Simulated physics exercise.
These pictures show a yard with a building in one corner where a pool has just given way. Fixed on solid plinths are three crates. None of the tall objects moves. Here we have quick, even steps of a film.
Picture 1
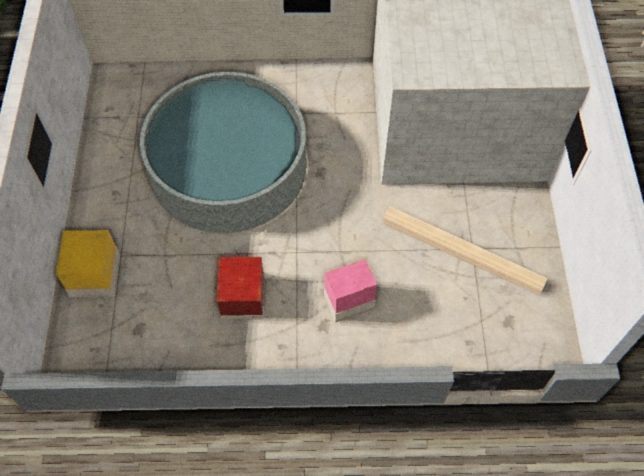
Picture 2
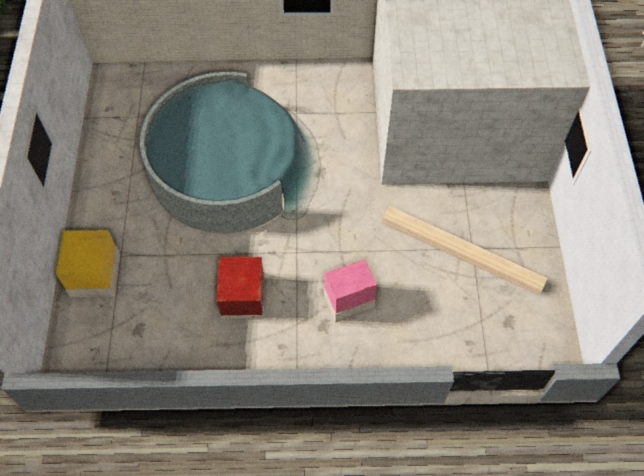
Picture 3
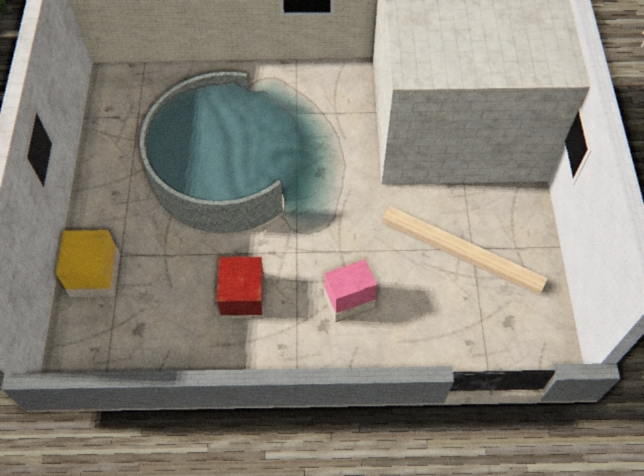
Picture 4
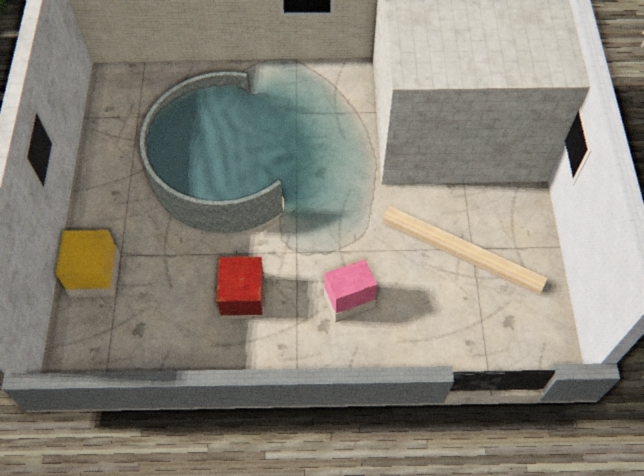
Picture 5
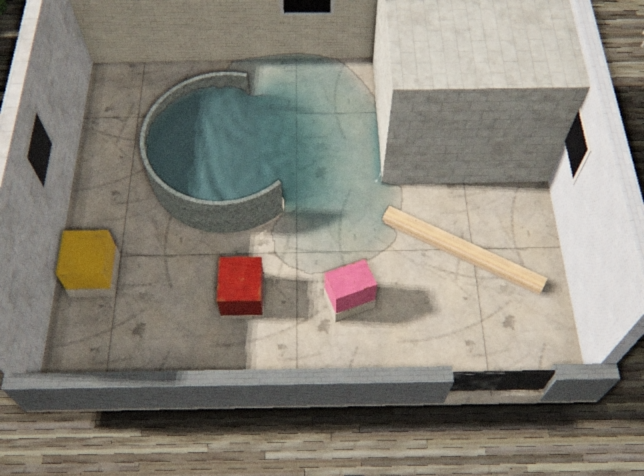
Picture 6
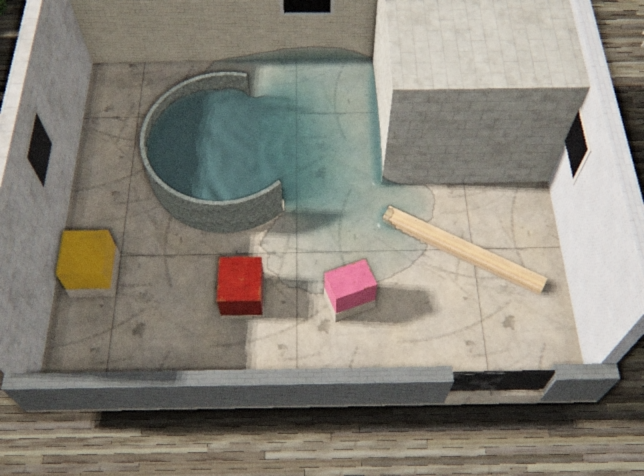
Walled yard with a round pool losing part of its side, blue water pouring out rightward and spreading across the tiled floor.
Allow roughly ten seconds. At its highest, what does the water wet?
The pink crate doesn't get caught by the water; the yellow crate doesn't get caught by the water; the red crate gets caught by the water.
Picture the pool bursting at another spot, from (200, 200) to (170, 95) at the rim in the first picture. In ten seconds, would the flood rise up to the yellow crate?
Result: Yellow is swamped.
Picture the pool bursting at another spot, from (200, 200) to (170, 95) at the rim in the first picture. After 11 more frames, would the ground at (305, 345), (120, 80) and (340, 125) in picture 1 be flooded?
Okay, the first is left untouched, the next is waterlogged, and the last is left untouched.
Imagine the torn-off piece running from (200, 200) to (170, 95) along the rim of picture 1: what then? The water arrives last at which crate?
Last in line is the pink-painted one.
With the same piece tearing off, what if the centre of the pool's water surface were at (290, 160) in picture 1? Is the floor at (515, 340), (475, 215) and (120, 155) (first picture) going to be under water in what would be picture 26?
As listed: Under water, covered, flooded.
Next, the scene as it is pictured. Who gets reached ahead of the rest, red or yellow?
Simply the red one.
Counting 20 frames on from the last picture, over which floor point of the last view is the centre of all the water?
At roughly (305, 168).
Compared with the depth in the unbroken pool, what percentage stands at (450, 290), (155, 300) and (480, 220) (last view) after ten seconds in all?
Estimate: 8, 12, 10 %.
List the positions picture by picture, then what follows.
In the first picture, still water in the pool at (224, 138).
In the second picture, the front is at a hidden place, out from the gap at (300, 140).
In the third picture, water pours out at (300, 141) and has run to a hidden place.
In the fourth picture, the front is at (275, 62), out from the gap at (300, 143).
In the fifth picture, water pours out at (300, 144) and has run to (336, 268).
In the sixth picture, water pours out at (300, 144) and has run to (410, 260).
A moment on, water covers 40 % of the floor; the pink crate water round its plinth, the yellow crate not reached, the red crate water round its plinth.
Next, water covers 55 % of the floor; the pink crate water round its plinth, the yellow crate not reached, the red crate water round its plinth.
Then, water covers 65 % of the floor; the pink crate water round its plinth, the yellow crate not reached, the red crate water round its plinth.
Later, water covers 95 % of the floor; the pink crate water round its plinth, the yellow crate water round its plinth, the red crate water round its plinth.
In the end, water covers 100 % of the floor; the pink crate stayed above the water, the yellow crate stayed above the water, the red crate was topped.
